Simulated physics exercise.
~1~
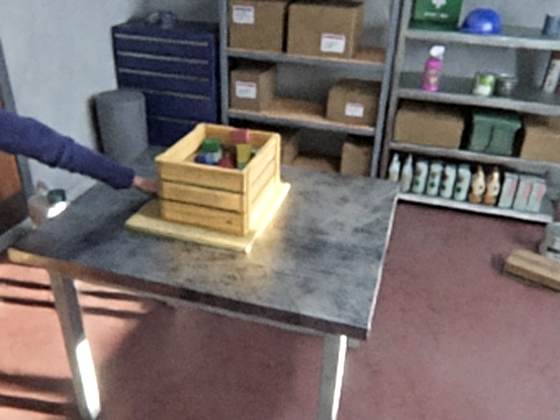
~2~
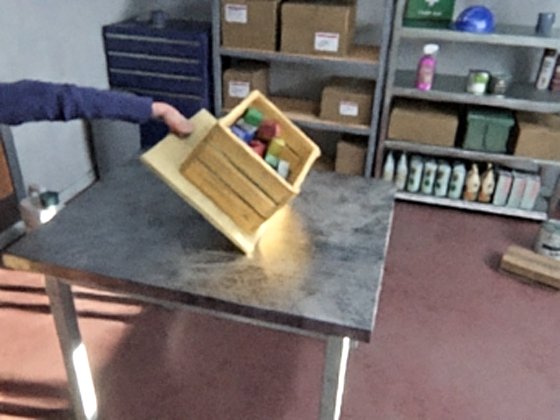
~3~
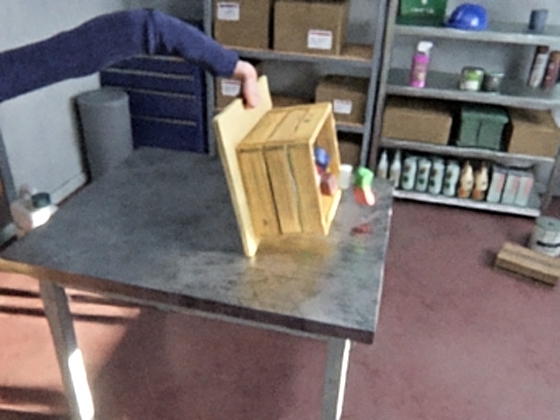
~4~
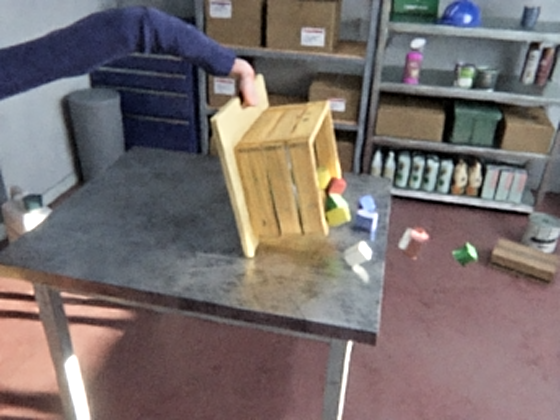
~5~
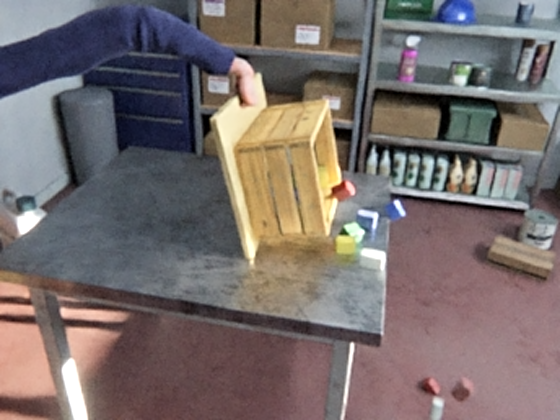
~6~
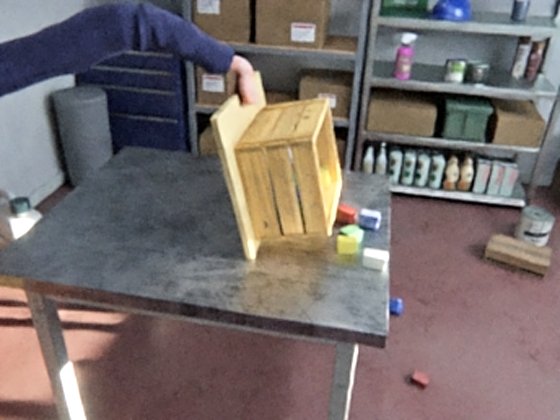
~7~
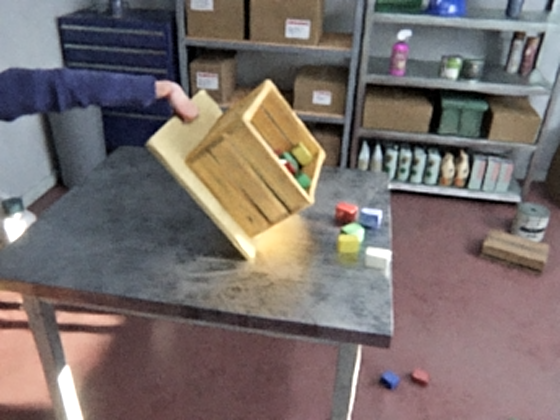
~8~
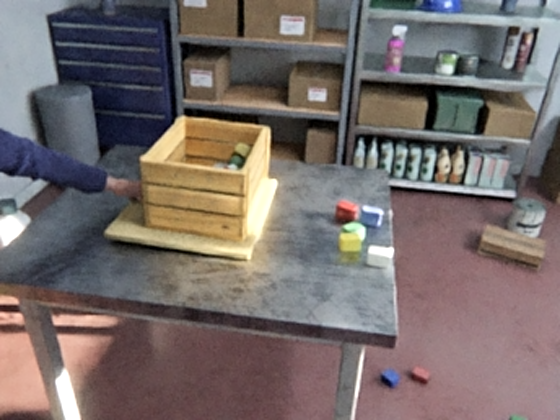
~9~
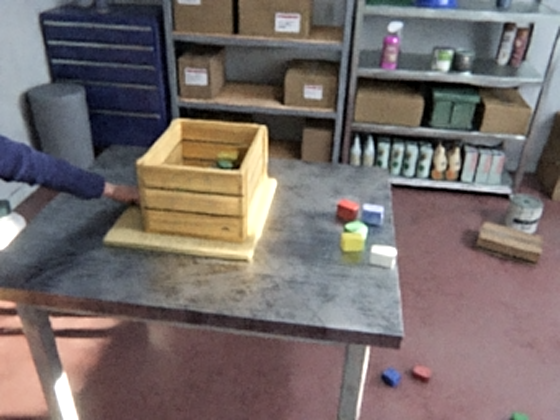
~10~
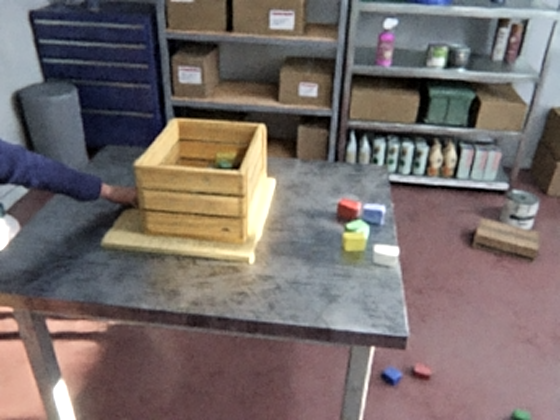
A wooden tray of coloured toy bricks, fixed to a board on a table, is tipped steeply to the right by a hand raising its left end, spilling some bricks onto the table and floor. The hand lowers it flat again, with bricks still inside and the spilled ones lying still.
